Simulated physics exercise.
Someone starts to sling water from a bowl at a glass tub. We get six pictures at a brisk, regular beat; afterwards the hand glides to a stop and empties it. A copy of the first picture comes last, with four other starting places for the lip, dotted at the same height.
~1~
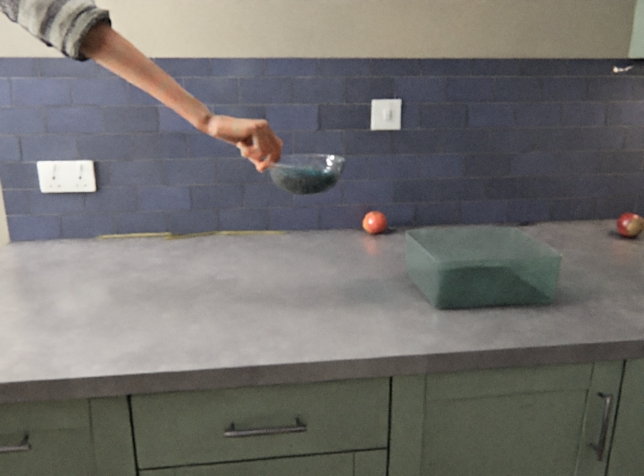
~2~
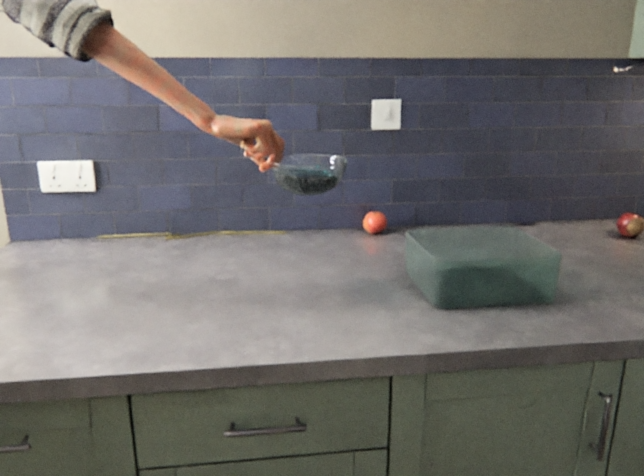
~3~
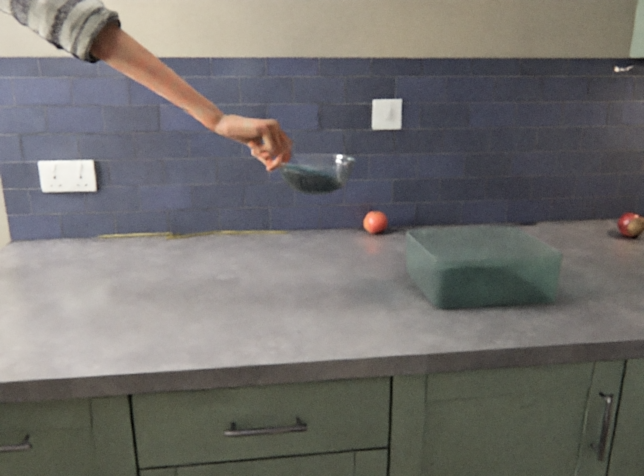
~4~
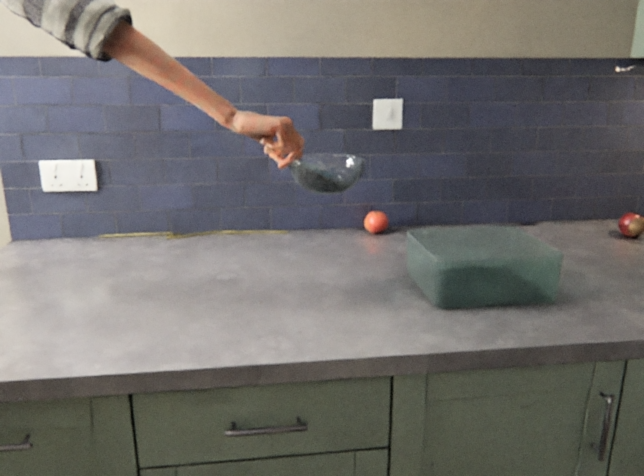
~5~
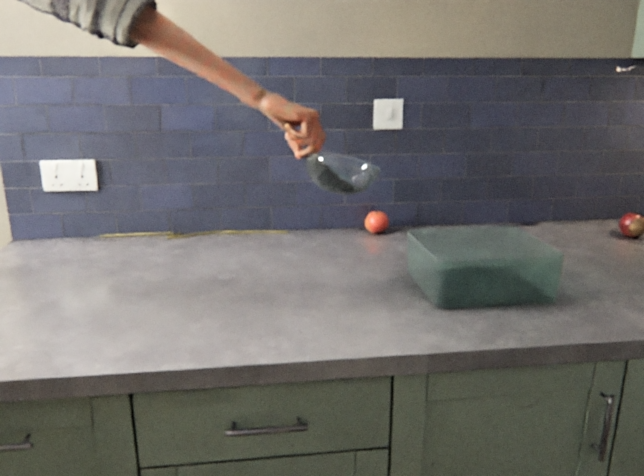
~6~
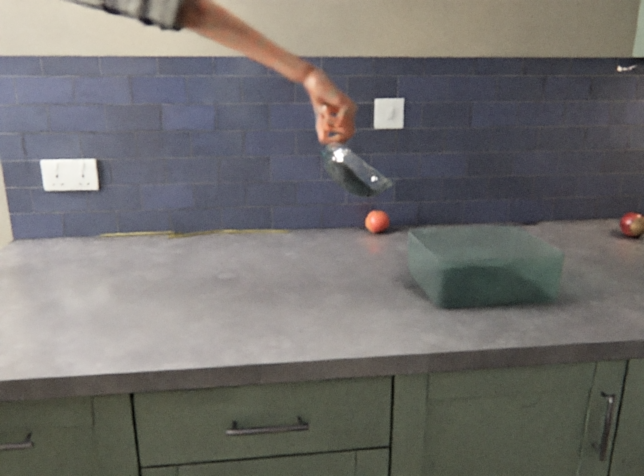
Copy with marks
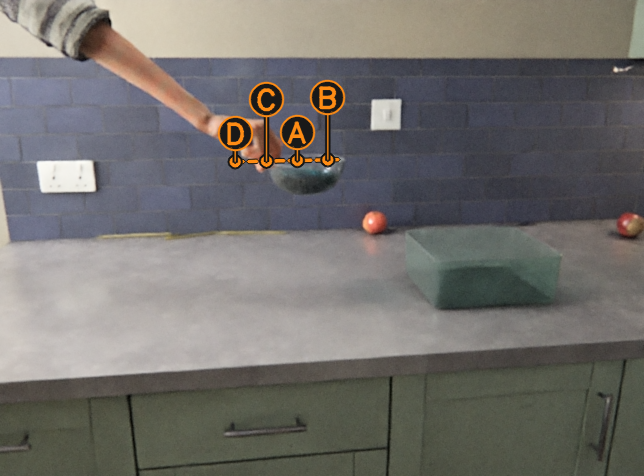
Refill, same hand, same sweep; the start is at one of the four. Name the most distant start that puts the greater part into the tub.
Spot B just does it.
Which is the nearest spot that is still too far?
Here it is spot A.
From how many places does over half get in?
One.
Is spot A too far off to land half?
Yes, it does.
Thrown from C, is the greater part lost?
Yes, it does.
On the marked copy, A at (297, 160); B at (327, 159); C at (266, 161); D at (235, 161).
If A is chosen, about 15 % lands in the tub, 81 % falls short and 4 % goes beside or beyond.
If B is chosen, about 72 % lands in the tub, 11 % falls short and 17 % goes beside or beyond.
If C is chosen, about 0 % lands in the tub, 97 % falls short and 3 % goes beside or beyond.
If D is chosen, about 0 % lands in the tub, 100 % falls short.
